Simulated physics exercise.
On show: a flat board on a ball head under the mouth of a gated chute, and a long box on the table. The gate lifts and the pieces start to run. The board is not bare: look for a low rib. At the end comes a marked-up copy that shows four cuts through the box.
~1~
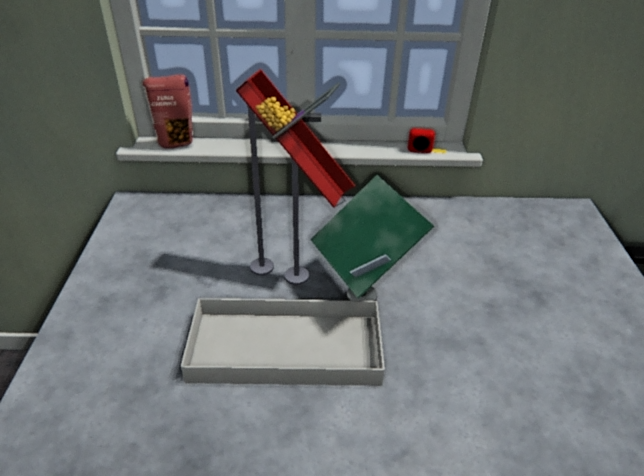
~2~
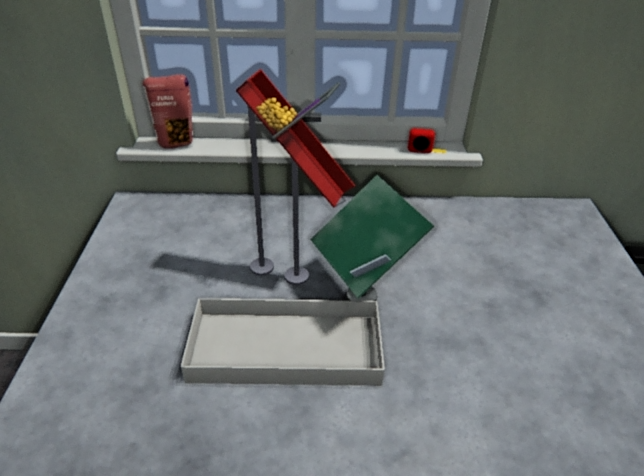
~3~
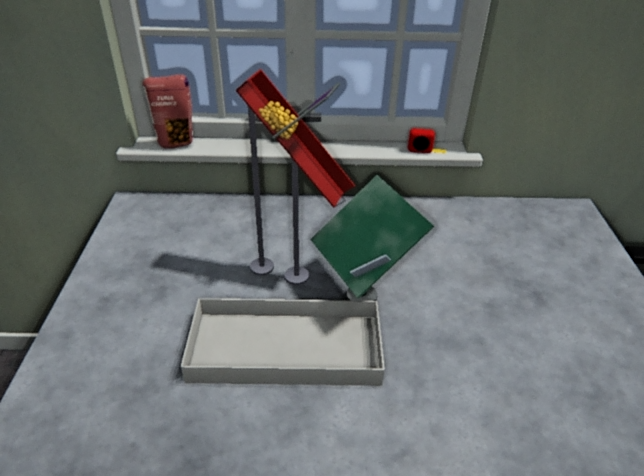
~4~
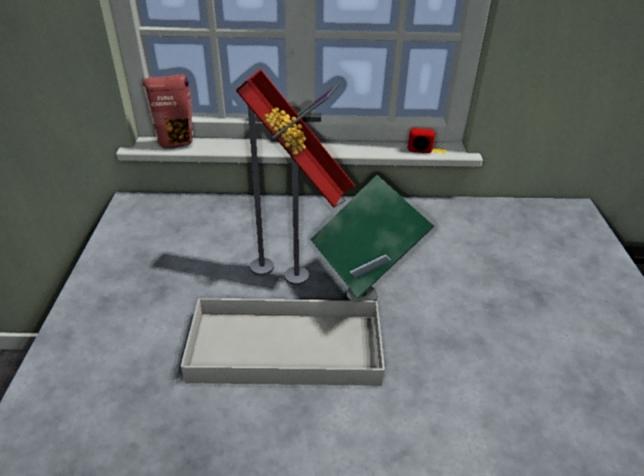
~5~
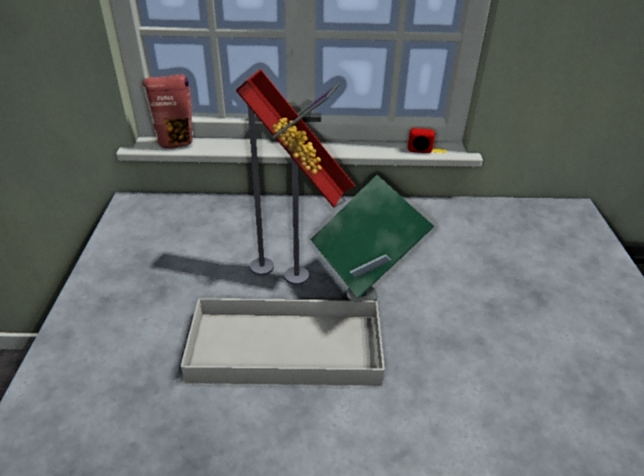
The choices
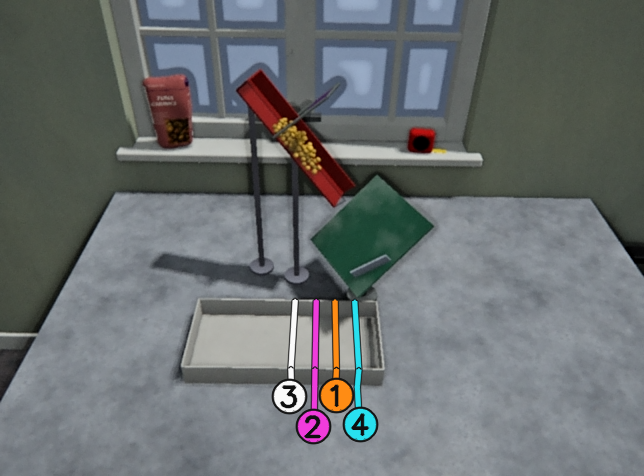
On a grey table by a window, a gate lifted on a steep red chute above a tilted green board and an empty long box, and a clump of yellow puffs slid partway down.
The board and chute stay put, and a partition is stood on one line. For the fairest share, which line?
Line 2.
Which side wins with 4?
The left side.
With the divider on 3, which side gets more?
Right.
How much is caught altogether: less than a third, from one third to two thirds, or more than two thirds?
About that: More than two thirds.
On the marked copy, line 1 crosses the front rim at (336, 369); line 2 crosses the front rim at (314, 368); line 3 crosses the front rim at (291, 368); line 4 crosses the front rim at (358, 369).
Choosing 1, of what is caught, the whole lot on the left of the divider, none at all on the right.
Choosing 2, of what is caught, close to a third on the left of the divider, close to two thirds on the right.
Choosing 3, of what is caught, a small share on the left of the divider, all but a few on the right.
Choosing 4, of what is caught, the whole lot on the left of the divider, none at all on the right.
